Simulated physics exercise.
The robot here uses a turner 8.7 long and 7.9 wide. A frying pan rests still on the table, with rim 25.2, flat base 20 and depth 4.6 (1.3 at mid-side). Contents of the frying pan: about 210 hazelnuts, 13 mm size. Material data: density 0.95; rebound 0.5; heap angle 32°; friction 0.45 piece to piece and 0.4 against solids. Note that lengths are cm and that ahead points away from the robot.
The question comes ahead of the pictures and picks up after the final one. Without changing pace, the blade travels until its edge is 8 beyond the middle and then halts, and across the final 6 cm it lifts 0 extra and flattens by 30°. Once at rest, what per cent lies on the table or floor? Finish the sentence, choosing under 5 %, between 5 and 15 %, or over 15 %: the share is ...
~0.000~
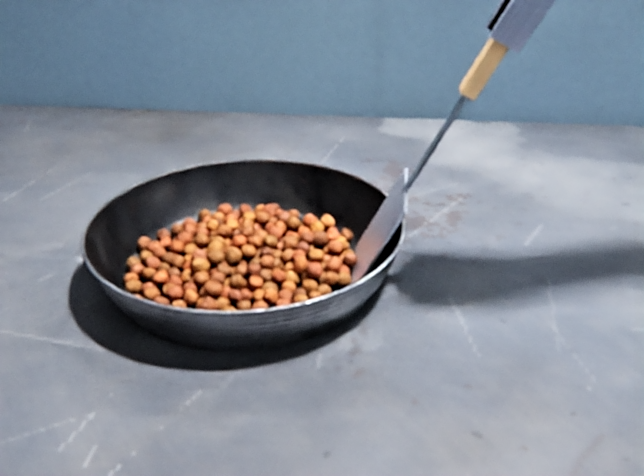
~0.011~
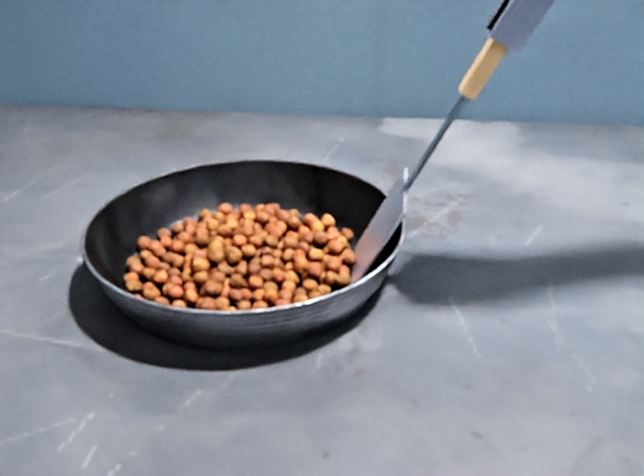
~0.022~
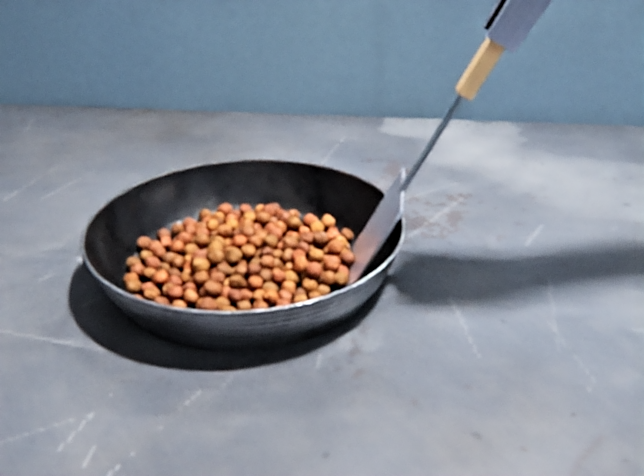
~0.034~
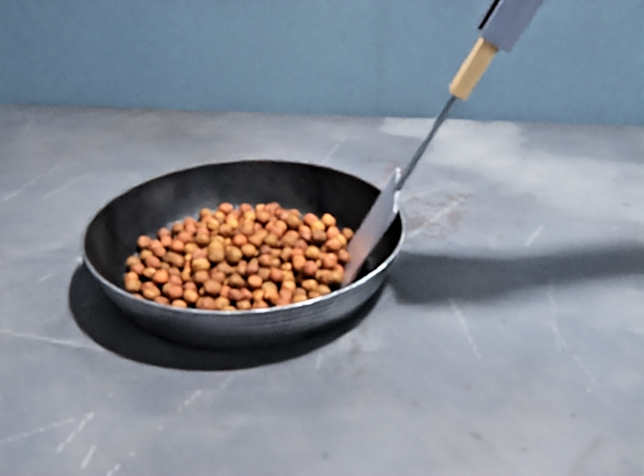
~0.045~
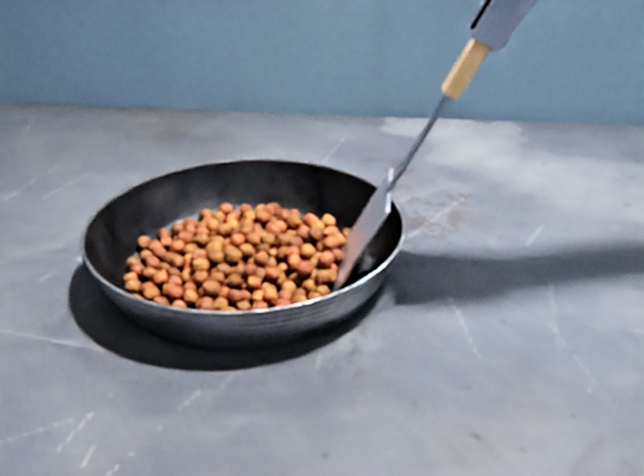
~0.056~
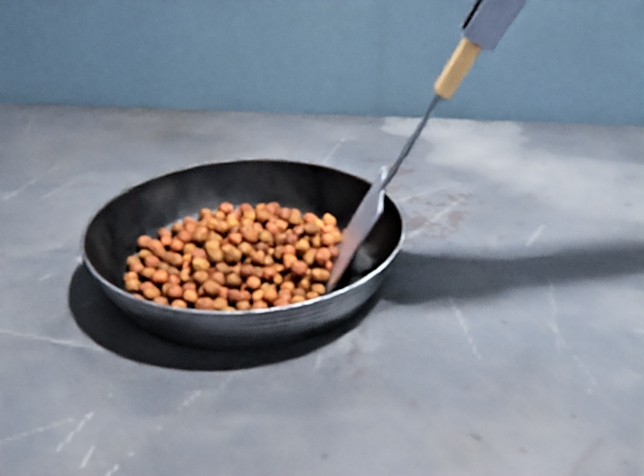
The share is under 5 %.
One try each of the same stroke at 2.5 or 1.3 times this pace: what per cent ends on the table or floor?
Estimates in order: 5 per cent, 0 per cent.
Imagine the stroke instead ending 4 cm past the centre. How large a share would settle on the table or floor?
It would come to roughly 0 percent.
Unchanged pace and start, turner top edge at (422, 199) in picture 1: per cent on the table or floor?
Around 0 percent ends up on the table or floor.
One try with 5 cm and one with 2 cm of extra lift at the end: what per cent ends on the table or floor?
I'd put it near 0 in a hundred, then near 0 in a hundred.
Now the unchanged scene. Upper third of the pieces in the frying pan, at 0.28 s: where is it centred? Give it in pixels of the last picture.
It is centred at roughly (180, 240).
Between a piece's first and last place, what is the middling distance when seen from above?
Somewhere about 4 centimetres, I'd say.
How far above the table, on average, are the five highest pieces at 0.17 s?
About 4 cm.
After 0.17 s, sloping 63°, highest piece 4 above the table; 213 in the frying pan.
After 0.28 s, sloping 52°, highest piece 4 above the table; 213 in the frying pan.
After 0.54 s, sloping 33°, highest piece 5 above the table; 213 in the frying pan.
After 1.59 s, sloping 33°, highest piece 5 above the table; 213 in the frying pan.
In the end, 213 in the frying pan. That is 0 % on the table or floor.
